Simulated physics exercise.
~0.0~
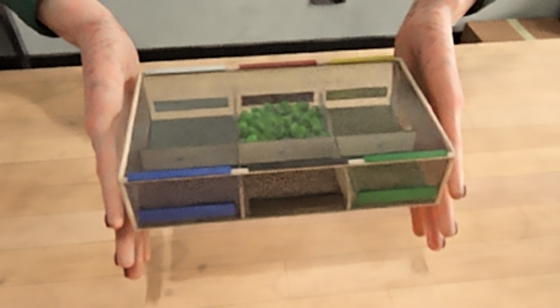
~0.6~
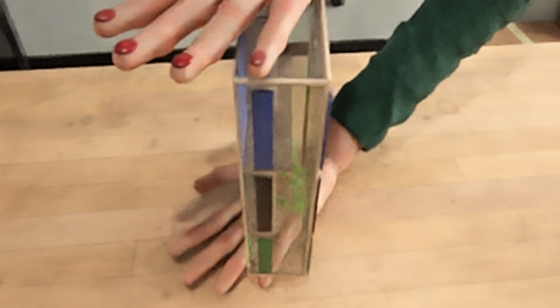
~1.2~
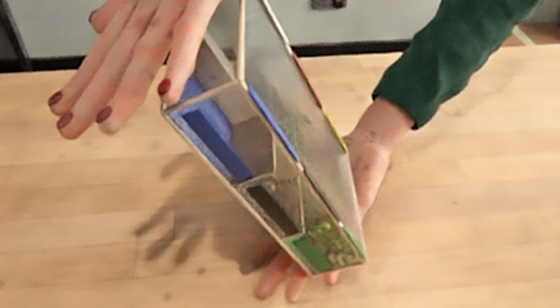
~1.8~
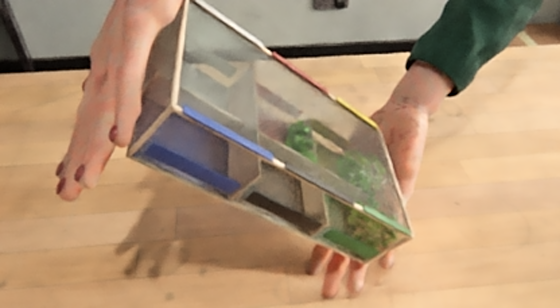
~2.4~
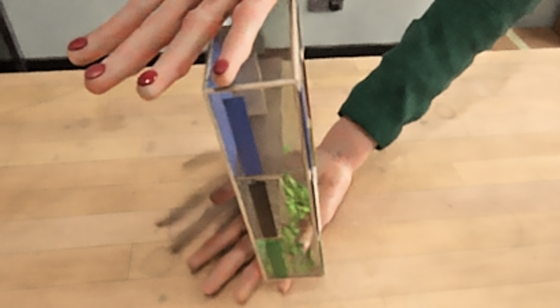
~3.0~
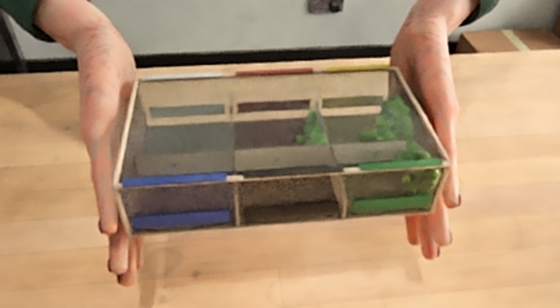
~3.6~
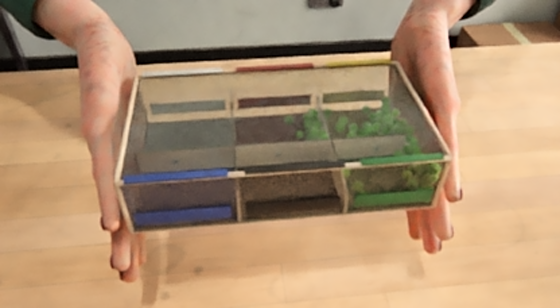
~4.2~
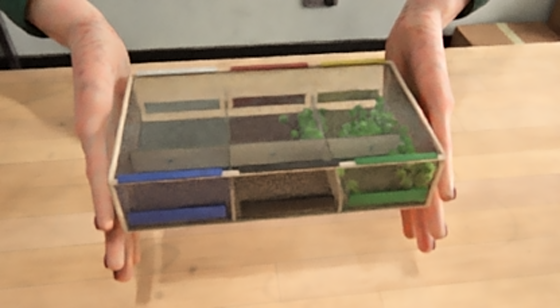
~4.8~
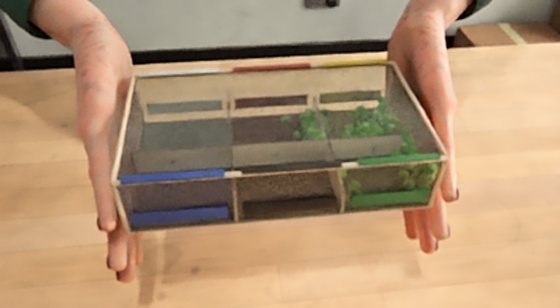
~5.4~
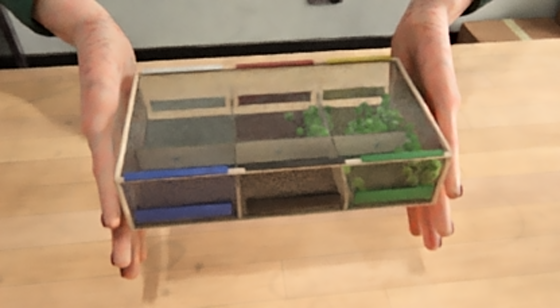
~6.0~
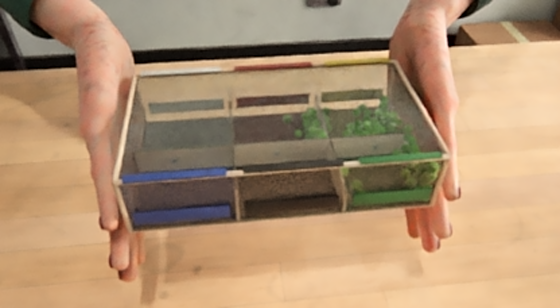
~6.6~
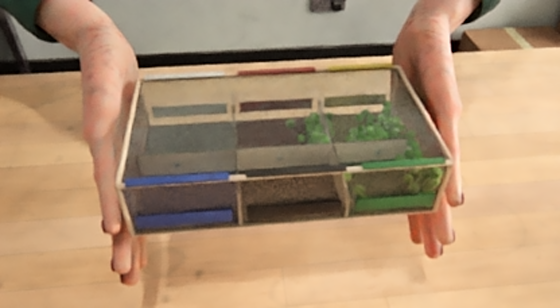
Hands tilting a clear-lidded divided box of green peas onto its end and back level, leaving peas in the right-hand compartments.
